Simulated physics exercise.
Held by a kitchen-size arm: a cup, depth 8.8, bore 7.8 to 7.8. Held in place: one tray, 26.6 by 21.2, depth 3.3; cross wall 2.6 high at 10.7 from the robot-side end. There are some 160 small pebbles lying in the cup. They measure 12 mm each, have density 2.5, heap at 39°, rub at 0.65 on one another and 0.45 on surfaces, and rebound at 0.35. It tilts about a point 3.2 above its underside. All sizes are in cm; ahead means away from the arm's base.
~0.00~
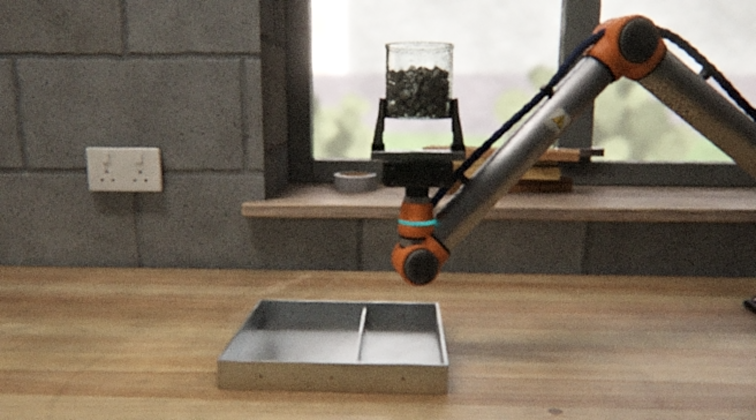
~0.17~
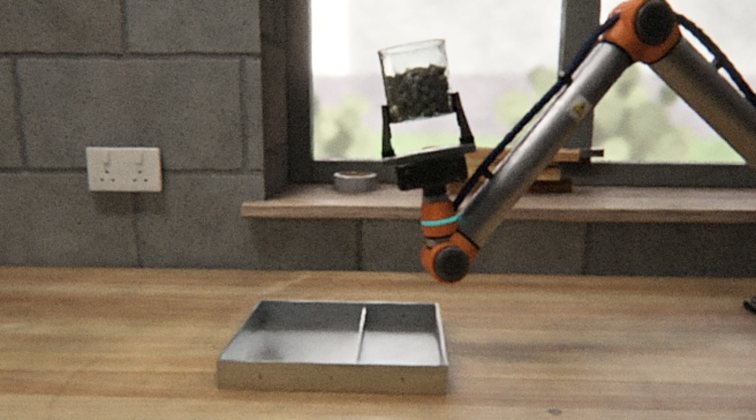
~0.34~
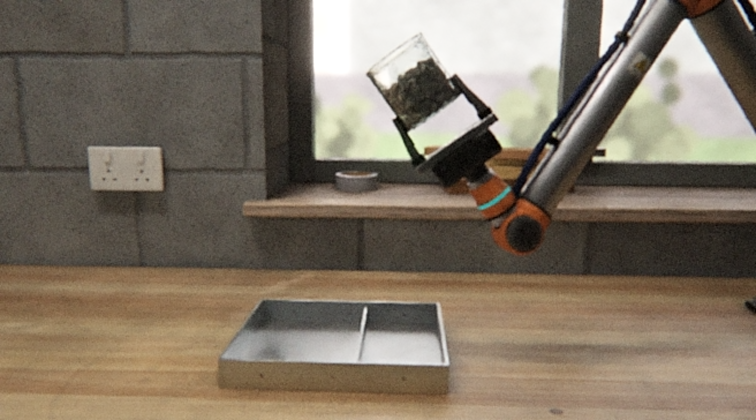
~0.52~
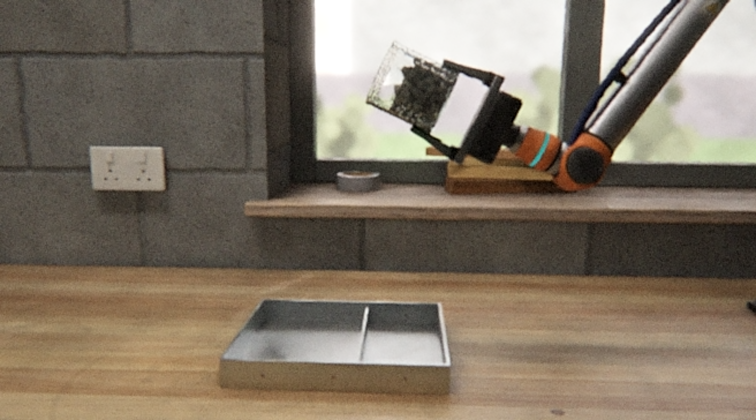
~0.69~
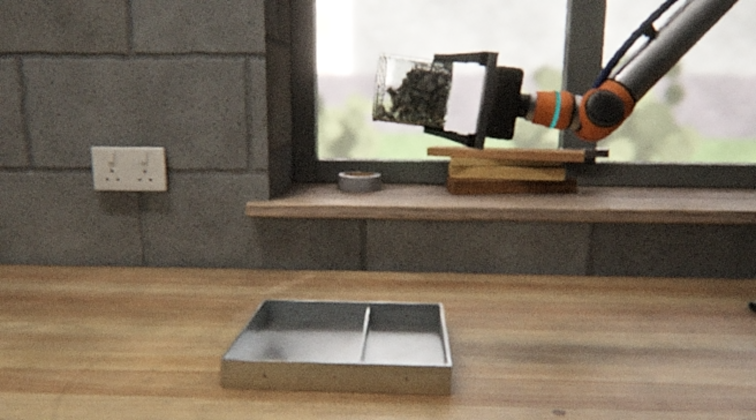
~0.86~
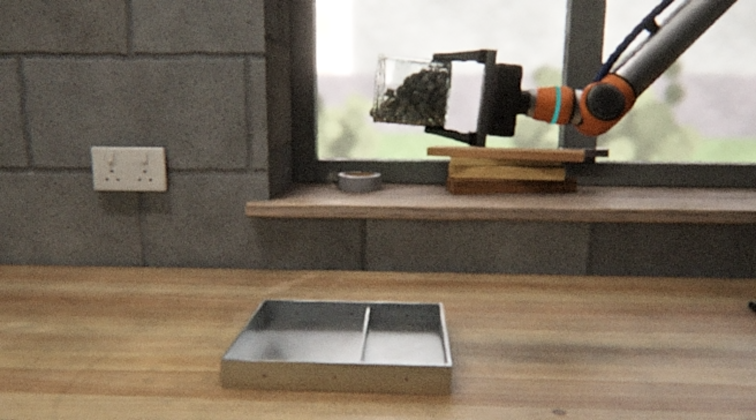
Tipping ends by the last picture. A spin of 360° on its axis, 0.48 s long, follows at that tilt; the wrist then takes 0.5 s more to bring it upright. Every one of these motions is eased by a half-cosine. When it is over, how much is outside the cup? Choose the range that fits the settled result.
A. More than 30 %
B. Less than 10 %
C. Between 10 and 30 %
C, between 10 and 30 %.
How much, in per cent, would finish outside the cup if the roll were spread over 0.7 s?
Then roughly 20 %.
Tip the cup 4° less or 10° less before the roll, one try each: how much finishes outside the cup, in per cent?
You'd get close to 5 per cent, then close to 0 per cent.
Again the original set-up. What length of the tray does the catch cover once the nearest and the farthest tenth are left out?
10 cm.
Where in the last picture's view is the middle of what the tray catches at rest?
Roughly pixel (309, 347).
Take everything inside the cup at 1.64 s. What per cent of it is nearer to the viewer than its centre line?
Around 55 %.
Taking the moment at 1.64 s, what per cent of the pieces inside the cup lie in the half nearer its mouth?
I'd put it at some 35 per cent.
By 1.25 s, tipped 85°, highest piece 38 above the table; 146 in the cup, 3 in the far-side part, 8 in flight or on a rim.
By 1.64 s, tipped 28°, highest piece 39 above the table; 135 in the cup, 19 in the far-side part, 1 on the table or floor, 2 in flight or on a rim.
By 2.04 s, upright, highest piece 40 above the table; 135 in the cup, 21 in the far-side part, 1 on the table or floor.
By 2.74 s, upright, highest piece 40 above the table; 135 in the cup, 21 in the far-side part, 1 on the table or floor.
Final count, 135 in the cup, 21 in the far-side part, 1 on the table or floor. That is 14 % outside the cup.
